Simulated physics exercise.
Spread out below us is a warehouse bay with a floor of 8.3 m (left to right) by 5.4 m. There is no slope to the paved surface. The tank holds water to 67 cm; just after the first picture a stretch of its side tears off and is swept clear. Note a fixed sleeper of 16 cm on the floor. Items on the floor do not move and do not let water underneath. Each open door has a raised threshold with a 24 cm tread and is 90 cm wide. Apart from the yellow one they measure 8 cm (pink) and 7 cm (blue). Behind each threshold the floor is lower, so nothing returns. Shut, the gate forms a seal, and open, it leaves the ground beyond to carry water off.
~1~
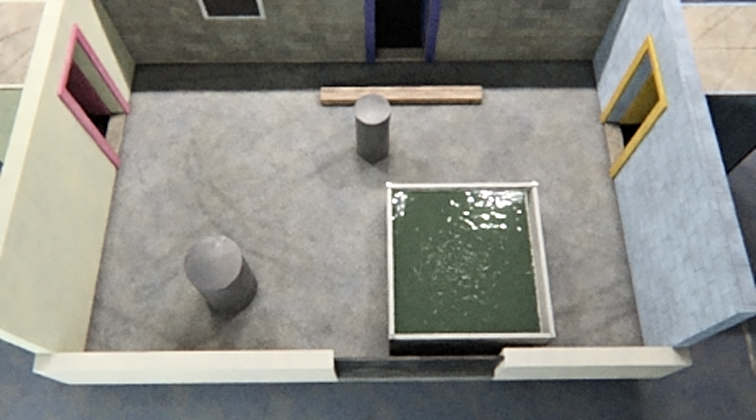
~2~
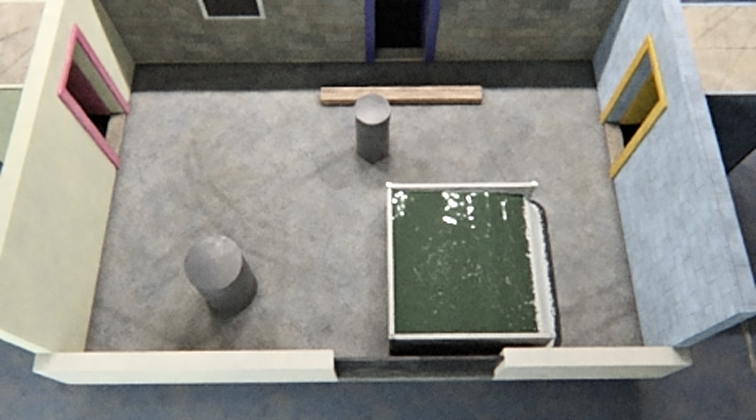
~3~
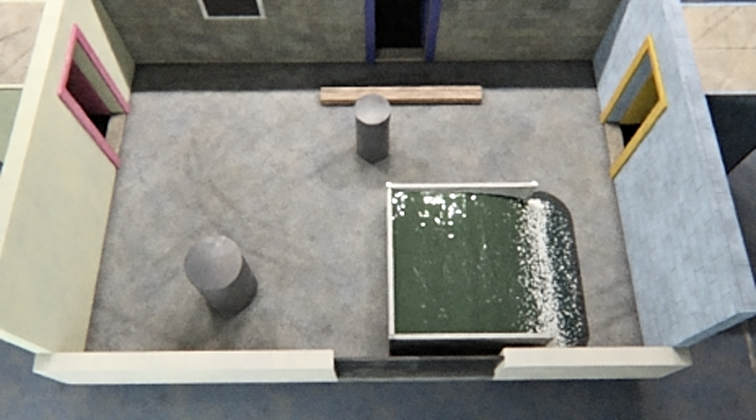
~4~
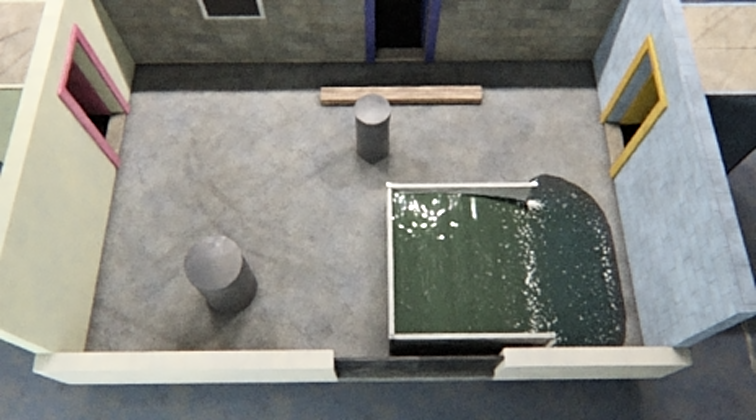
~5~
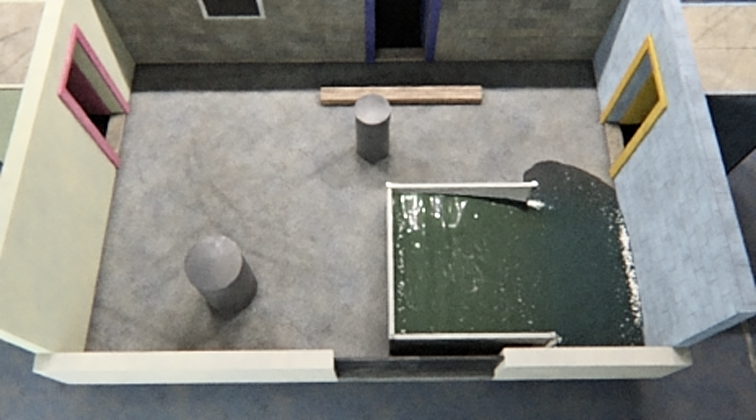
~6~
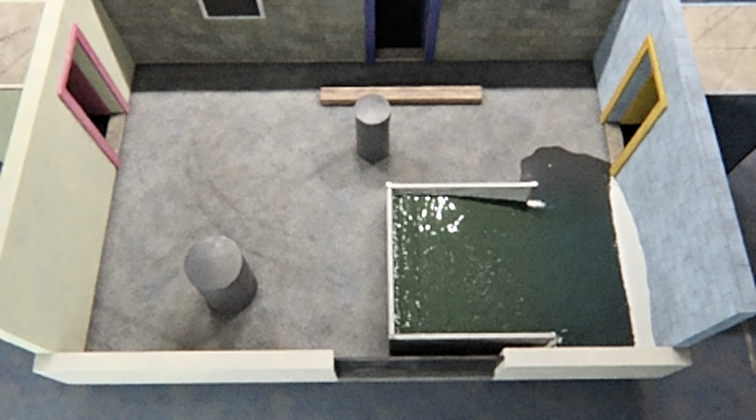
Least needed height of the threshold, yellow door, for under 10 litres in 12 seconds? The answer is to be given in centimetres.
Some 16 cm.
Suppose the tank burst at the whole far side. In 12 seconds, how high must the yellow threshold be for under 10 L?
Near 13.0 cm.
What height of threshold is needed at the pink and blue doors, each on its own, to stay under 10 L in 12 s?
You'd want about 10.0 centimetres at pink and about 10.0 centimetres at blue.
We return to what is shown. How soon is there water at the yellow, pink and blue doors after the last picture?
Yellow: 0.2 s; pink: 5.0 s; blue: 2.2 s.
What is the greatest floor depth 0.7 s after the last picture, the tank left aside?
Max depth: Near 57 cm.
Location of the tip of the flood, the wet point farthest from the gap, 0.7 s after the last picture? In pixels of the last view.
Near (598, 92).
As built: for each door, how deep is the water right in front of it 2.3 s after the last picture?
Depth at yellow 15 cm, at pink 0 cm, at blue 3 cm.
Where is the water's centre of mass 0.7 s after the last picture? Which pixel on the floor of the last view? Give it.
Centre of the water: Approx. (527, 270) px.
Then, 0.7 s after the last picture water covers 15 % of the floor, deepest (57 cm) near (644, 346); 14 cm at the yellow door, 2 litres in over its 8 cm threshold.
Then, 2.3 s after the last picture water covers 30 % of the floor, deepest (37 cm) near (573, 67); 15 cm at the yellow door, 45 litres in over its 8 cm threshold.
Then, 11.3 s after the last picture water covers 95 % of the floor, deepest (12 cm) near (82, 364); 10 cm at the yellow door, 128 litres in over its 8 cm threshold.
At the yellow door as built, the water peaked near 17 cm, 1.3 s after the last picture.
Run again over the same 12 s with other heights there, 25 litres in over 14 cm, 4 litres over 18.5 cm. The limit of 10 litres is kept from about 16 cm up.
